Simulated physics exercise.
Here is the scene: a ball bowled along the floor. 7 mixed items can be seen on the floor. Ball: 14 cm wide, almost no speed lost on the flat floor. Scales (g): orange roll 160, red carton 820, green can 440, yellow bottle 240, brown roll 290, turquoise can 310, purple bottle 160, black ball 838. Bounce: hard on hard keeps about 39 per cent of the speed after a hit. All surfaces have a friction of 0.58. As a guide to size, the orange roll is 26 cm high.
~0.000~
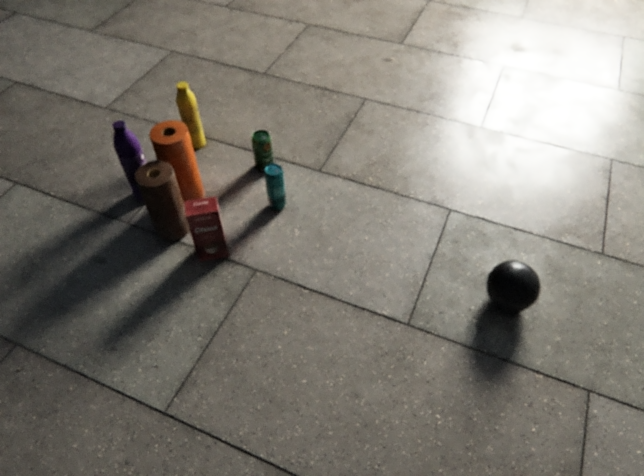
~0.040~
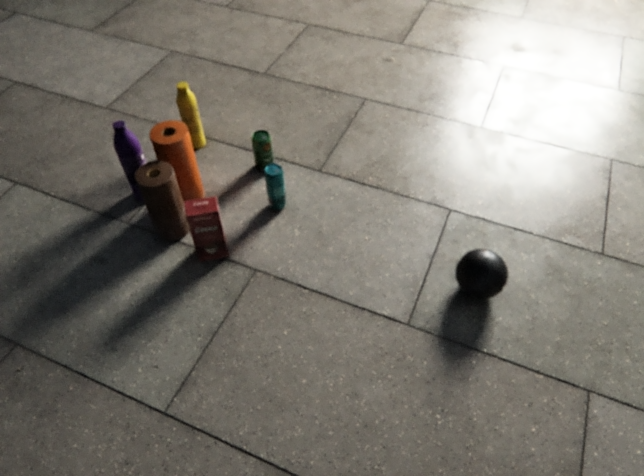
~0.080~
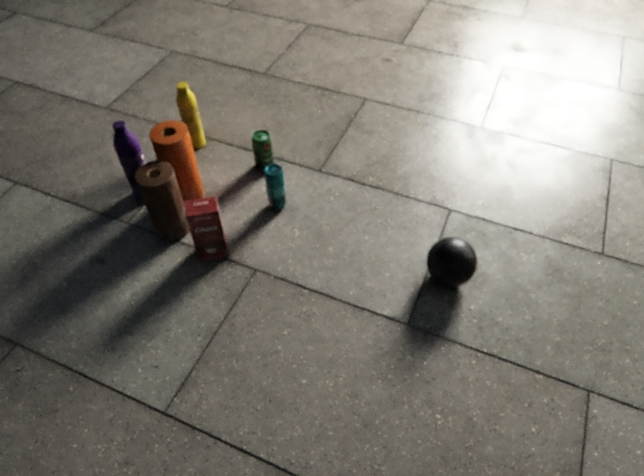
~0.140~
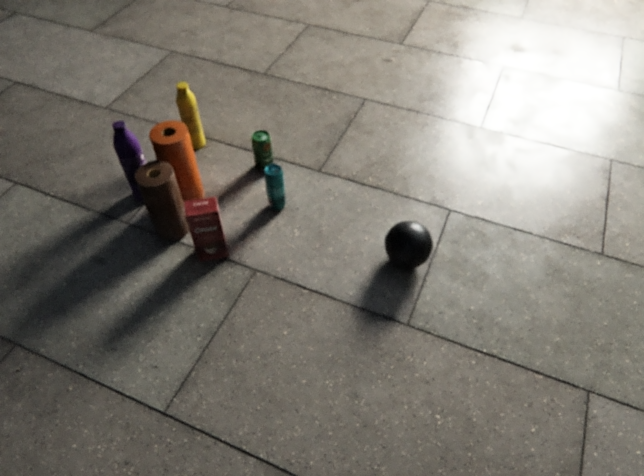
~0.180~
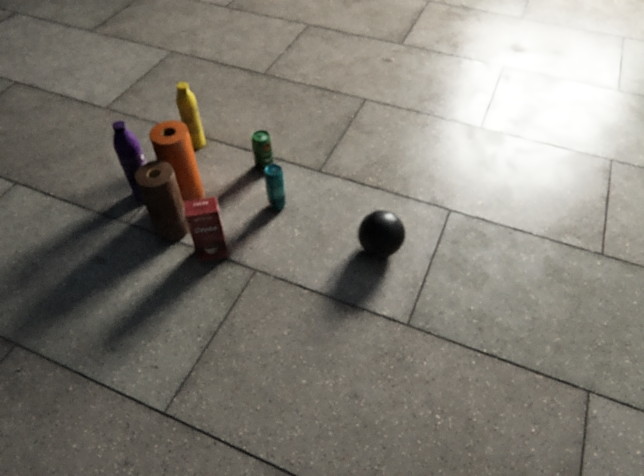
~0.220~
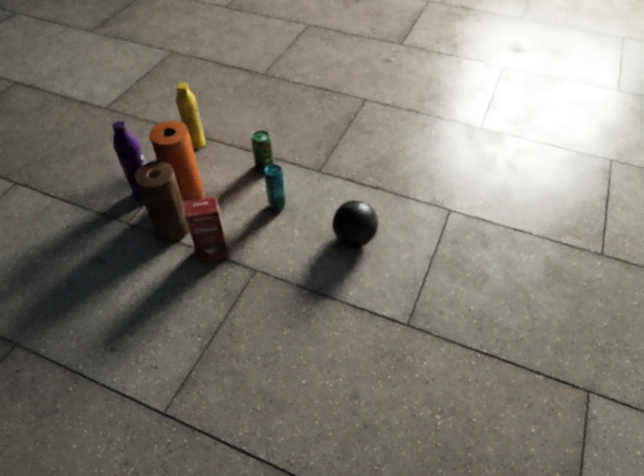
A black ball rolls across a grey paved floor of large rectangular slabs, seen from above at an angle, with bright light glaring at the upper right. To the left stand a purple bottle, a yellow bottle, an orange roll, a brown roll, a red carton, and green and turquoise cans, casting long shadows. The ball moves steadily leftward and slightly away, nearing the motionless group, while the camera stays still.
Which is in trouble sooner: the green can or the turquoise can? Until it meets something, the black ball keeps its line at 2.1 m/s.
The second of the two.
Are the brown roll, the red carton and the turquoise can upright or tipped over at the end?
Final state - brown roll: Remains on its base; red carton: Remains on its base; turquoise can: Goes over.
By 0.42 s, ball has run 76 cm; black ball near (268, 188); turquoise can tilted 57° near (227, 169).
By 0.62 s, ball has run 95 cm; black ball near (217, 168); turquoise can on its side near (186, 162).
By 1.22 s, ball has run 104 cm; black ball near (210, 147); turquoise can on its side near (168, 154); orange roll tilted 10°.
By 2.62 s, ball has run 108 cm; black ball near (237, 117); turquoise can on its side near (169, 154); orange roll 3 cm from its spot.
When it is over (4.0 s), lying over on the floor, turquoise can; the other 6 within 8 cm of the start. End places, in pixels of the last picture, green can near (263, 152), turquoise can near (168, 154). Green can was never lost; turquoise can went at 0.40 s.
